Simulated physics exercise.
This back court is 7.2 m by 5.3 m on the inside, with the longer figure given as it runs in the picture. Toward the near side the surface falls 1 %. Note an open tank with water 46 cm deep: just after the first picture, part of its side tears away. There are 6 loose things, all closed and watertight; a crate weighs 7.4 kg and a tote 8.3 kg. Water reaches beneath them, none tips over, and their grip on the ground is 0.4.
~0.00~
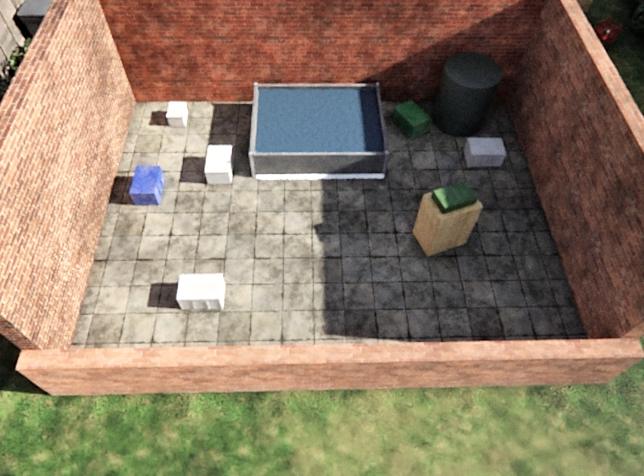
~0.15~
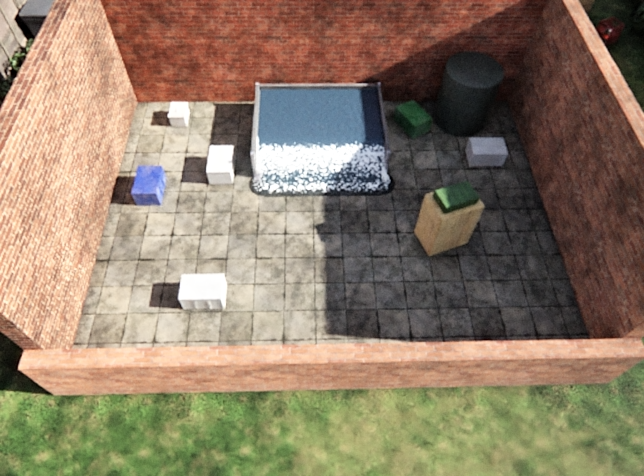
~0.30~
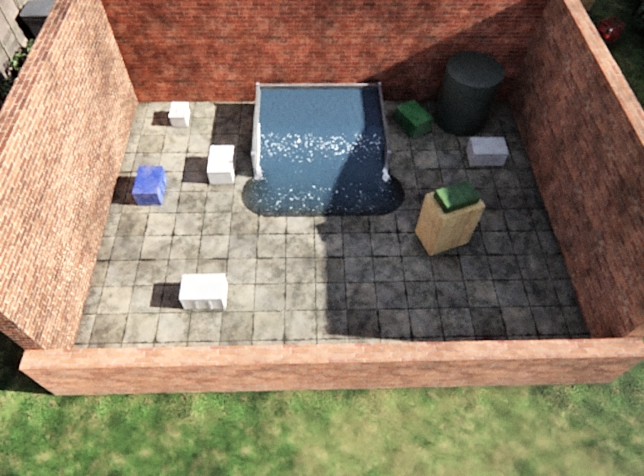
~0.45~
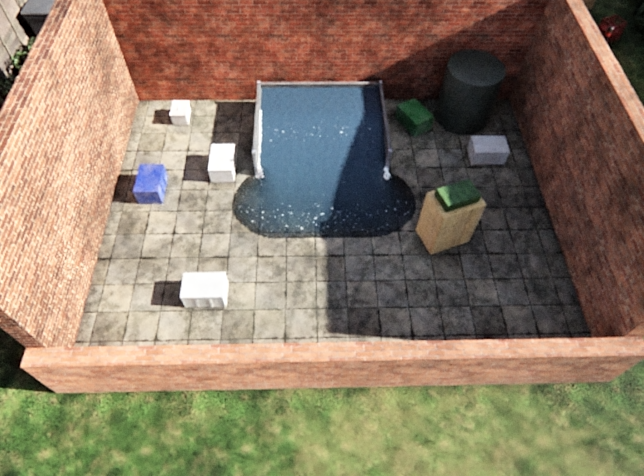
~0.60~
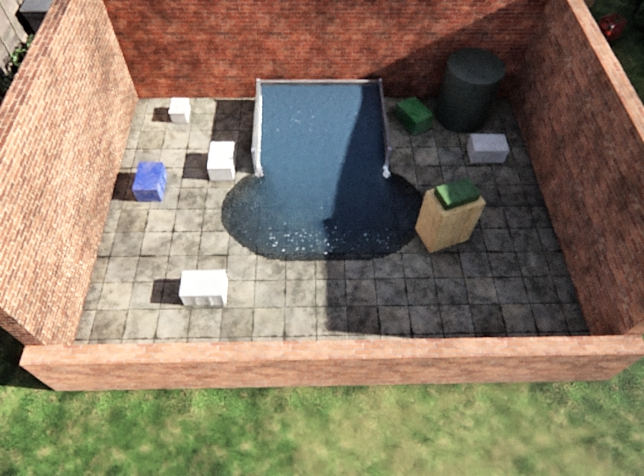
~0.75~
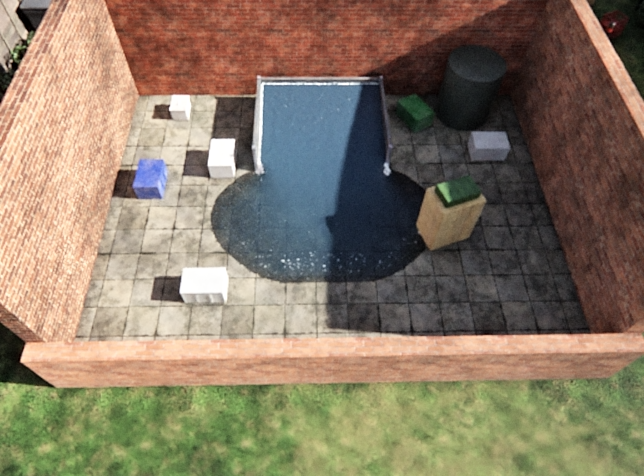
Water from an open tank pours through its near side and spreads across the paved court.
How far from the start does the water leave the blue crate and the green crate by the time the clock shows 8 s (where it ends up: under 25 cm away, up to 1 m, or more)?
Prediction: The blue crate is displaced a great deal, the green crate does not really move.
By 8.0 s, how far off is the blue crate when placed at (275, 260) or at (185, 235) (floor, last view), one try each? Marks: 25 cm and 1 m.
I'd expect that it gets borne away first and gets borne away second.
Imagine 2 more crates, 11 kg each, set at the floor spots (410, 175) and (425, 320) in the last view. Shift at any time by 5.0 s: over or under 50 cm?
Lab note - ordered: Below threshold / above threshold.
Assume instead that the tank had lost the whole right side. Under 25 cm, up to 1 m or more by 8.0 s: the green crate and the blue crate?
The green crate would be washed far off and the blue crate would remain almost still.
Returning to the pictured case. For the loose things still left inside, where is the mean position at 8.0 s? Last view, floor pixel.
Somewhere near (289, 132).
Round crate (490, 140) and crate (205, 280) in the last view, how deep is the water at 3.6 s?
First about 1 cm, second about 21 cm.
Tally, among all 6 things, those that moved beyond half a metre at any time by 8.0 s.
3.
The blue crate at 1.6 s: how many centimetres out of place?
About 0 cm by then.
After 1.6 s the blue crate is near (149, 173), 0.0 m from its start, aground; the green crate is near (416, 107), 0.0 m from its start, aground; 0 afloat.
After 3.6 s the blue crate is near (149, 173), 0.0 m from its start, aground; the green crate is near (416, 107), 0.0 m from its start, aground; 1 afloat.
After 5.6 s the blue crate is near (187, 131), 1.1 m from its start, aground; the green crate is near (416, 107), 0.0 m from its start, aground; 1 afloat.
After 8.0 s the blue crate is near (244, 96), 2.3 m from its start, afloat; the green crate is near (416, 106), 0.0 m from its start, aground; 3 afloat.
